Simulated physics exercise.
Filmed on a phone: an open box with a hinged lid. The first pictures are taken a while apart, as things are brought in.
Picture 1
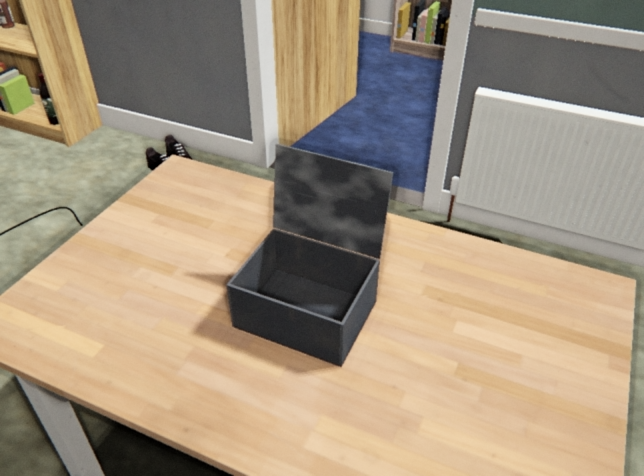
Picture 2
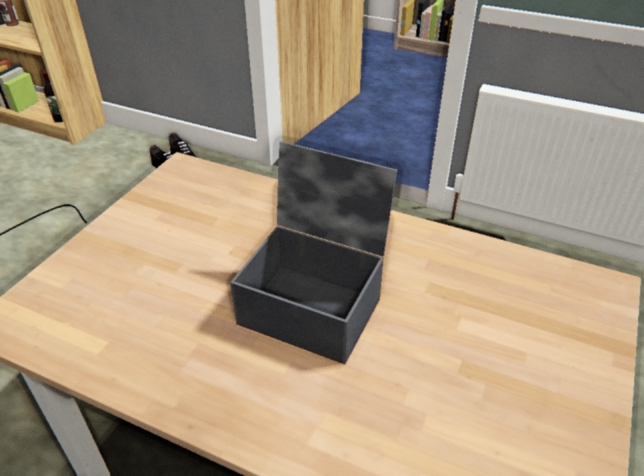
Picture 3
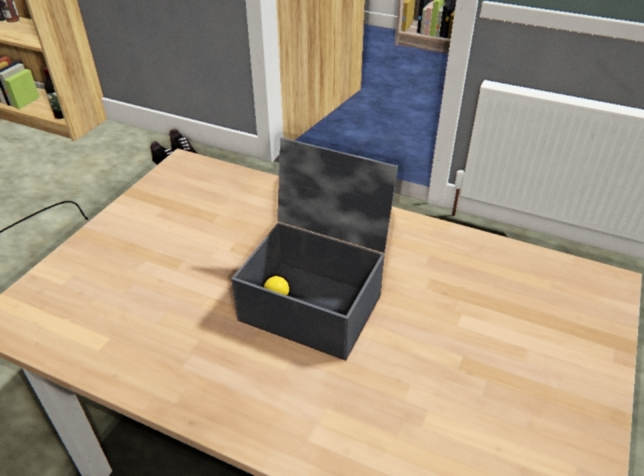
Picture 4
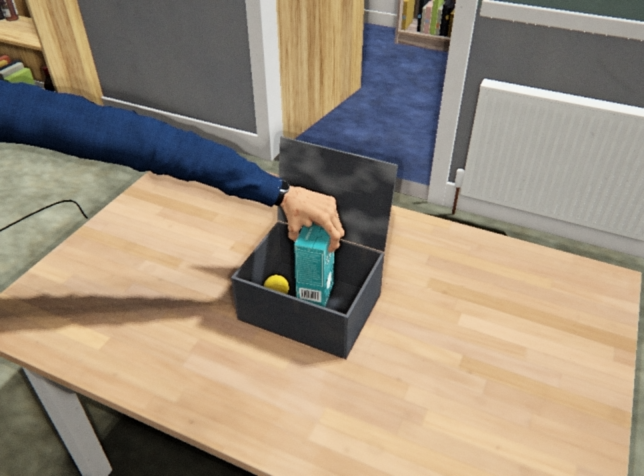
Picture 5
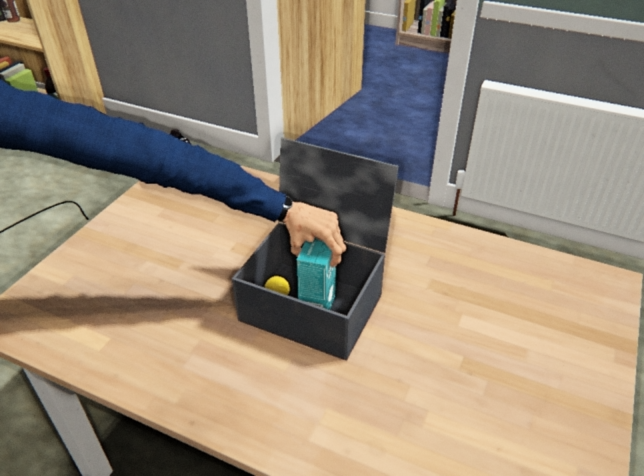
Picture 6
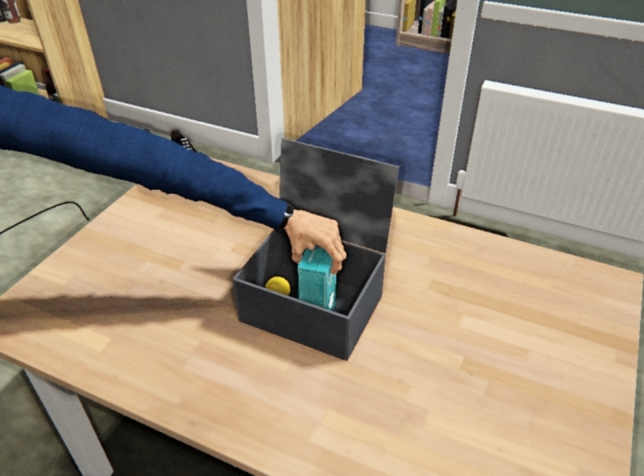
A yellow ball appeared in the open, empty dark box on the wooden table, and then a hand reached in from the left and lowered a turquoise carton into the box beside it, still holding on.
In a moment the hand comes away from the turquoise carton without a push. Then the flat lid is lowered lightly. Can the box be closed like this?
The lid will not close.
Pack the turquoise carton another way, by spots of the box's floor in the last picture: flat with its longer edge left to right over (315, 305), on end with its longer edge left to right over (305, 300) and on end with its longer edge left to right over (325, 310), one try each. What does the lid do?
First try: It shuts flat; second try: It shuts flat; third try: It is held up.
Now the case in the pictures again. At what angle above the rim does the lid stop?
About 35°.
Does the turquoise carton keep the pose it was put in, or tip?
The turquoise carton stays as placed.
Then, 1.10 s later than the last frame, lid starting down.
Then, 1.50 s later than the last frame, lid 66° above the rim.
Then, 1.90 s later than the last frame, lid 36° above the rim.
When it is over, lid 35° above the rim; both as before. End places, in pixels of the last picture, turquoise carton near (318, 286).
